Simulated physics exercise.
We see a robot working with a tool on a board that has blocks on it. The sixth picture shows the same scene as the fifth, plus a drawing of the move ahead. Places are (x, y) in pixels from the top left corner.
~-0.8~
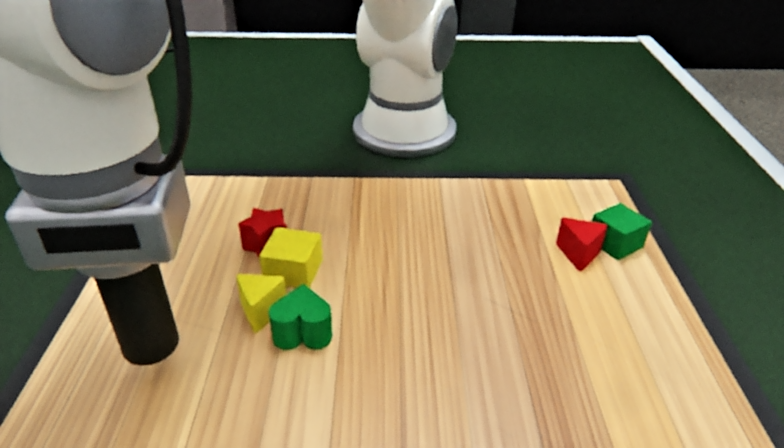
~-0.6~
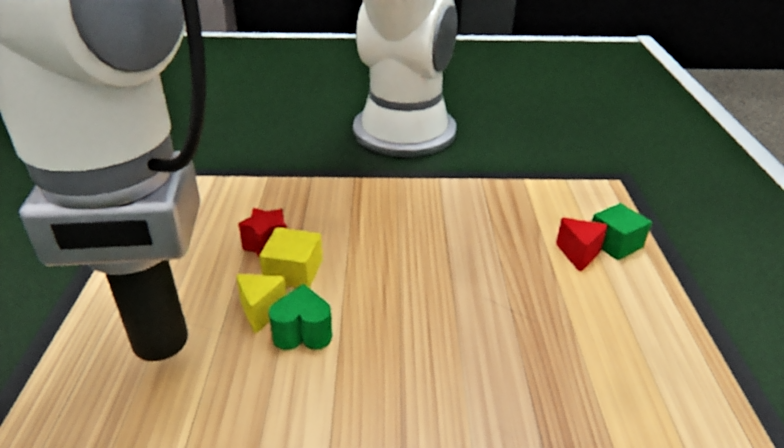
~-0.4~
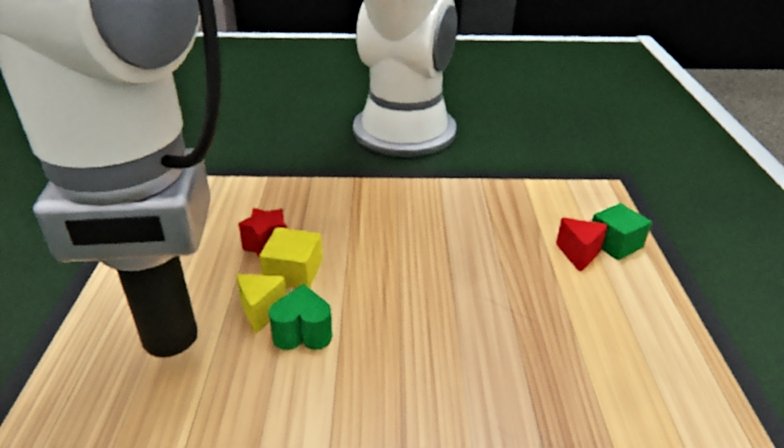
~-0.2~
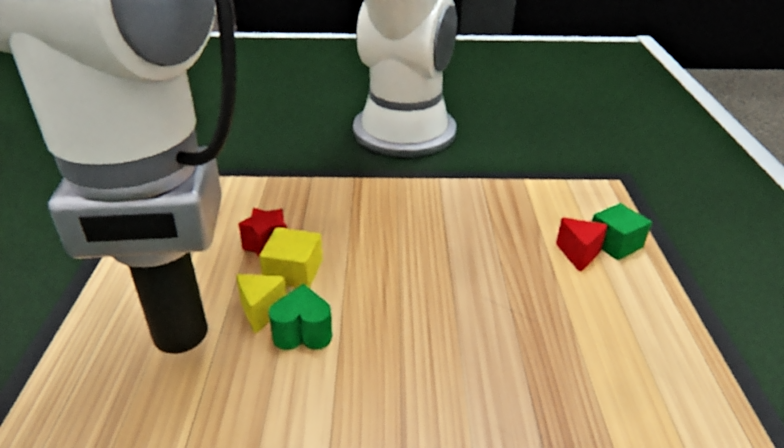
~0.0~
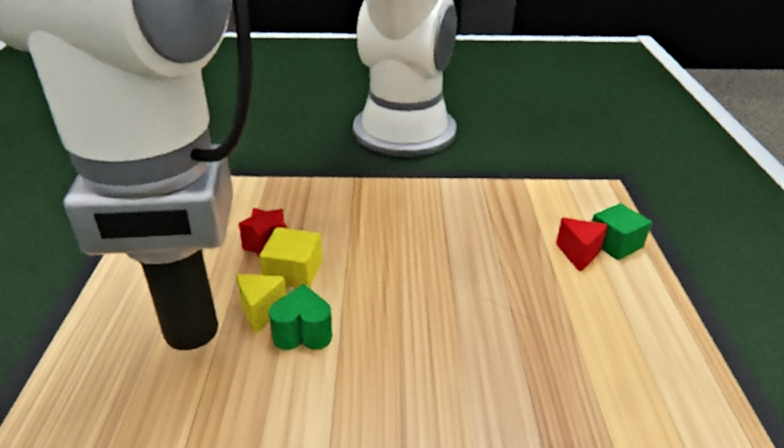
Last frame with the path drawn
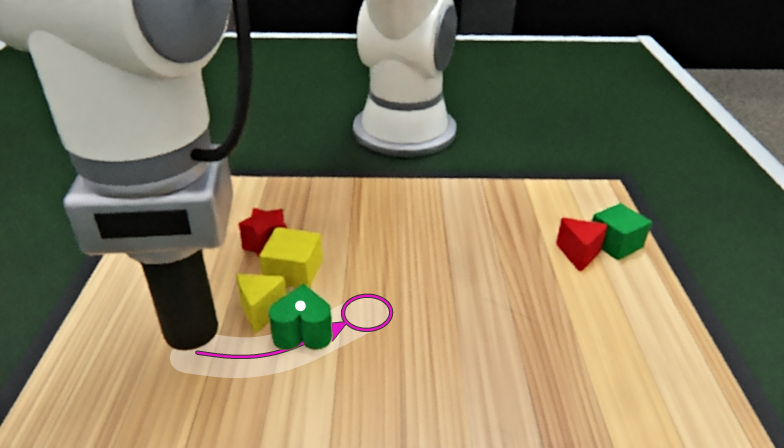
A robot arm moves its black tool slightly right across the wooden board toward still, colored blocks.
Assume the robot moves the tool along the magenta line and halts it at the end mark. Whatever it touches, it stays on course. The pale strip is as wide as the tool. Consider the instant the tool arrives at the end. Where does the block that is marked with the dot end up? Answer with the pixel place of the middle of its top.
Its top centre is at about (395, 255).
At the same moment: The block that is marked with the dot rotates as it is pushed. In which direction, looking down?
It swings round anticlockwise.
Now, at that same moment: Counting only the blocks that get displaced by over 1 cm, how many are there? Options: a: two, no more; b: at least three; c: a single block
It's c.
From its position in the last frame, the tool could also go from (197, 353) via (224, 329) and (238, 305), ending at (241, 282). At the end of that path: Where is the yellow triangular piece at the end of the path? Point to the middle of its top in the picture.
Near (275, 272).
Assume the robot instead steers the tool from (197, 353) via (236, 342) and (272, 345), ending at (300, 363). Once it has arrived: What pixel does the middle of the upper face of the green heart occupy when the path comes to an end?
I'd guess (340, 309).
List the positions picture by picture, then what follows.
In the first picture, tip of the tool at (152, 347), middles of tops, yellow triangular piece at (257, 285), green heart at (300, 306).
In the second picture, tool at (161, 343), nothing pushed.
In the third picture, tool at (171, 339), nothing pushed.
In the fourth picture, tool at (181, 336), nothing pushed.
In the fifth picture, tool at (192, 333), yellow triangular piece at (257, 285), green heart at (300, 306).
The line goes from (197, 353) by way of (258, 356) and (317, 337) to (367, 312); the dot is on the green heart.
On the path given first. One third of the way, tool at (255, 336); green heart at (307, 304).
Two thirds of the way, tool at (316, 317); green heart at (357, 281), turned 25° anticlockwise.
At the end, tool at (367, 293); yellow triangular piece unmoved; green heart at (395, 256), turned 45° anticlockwise.
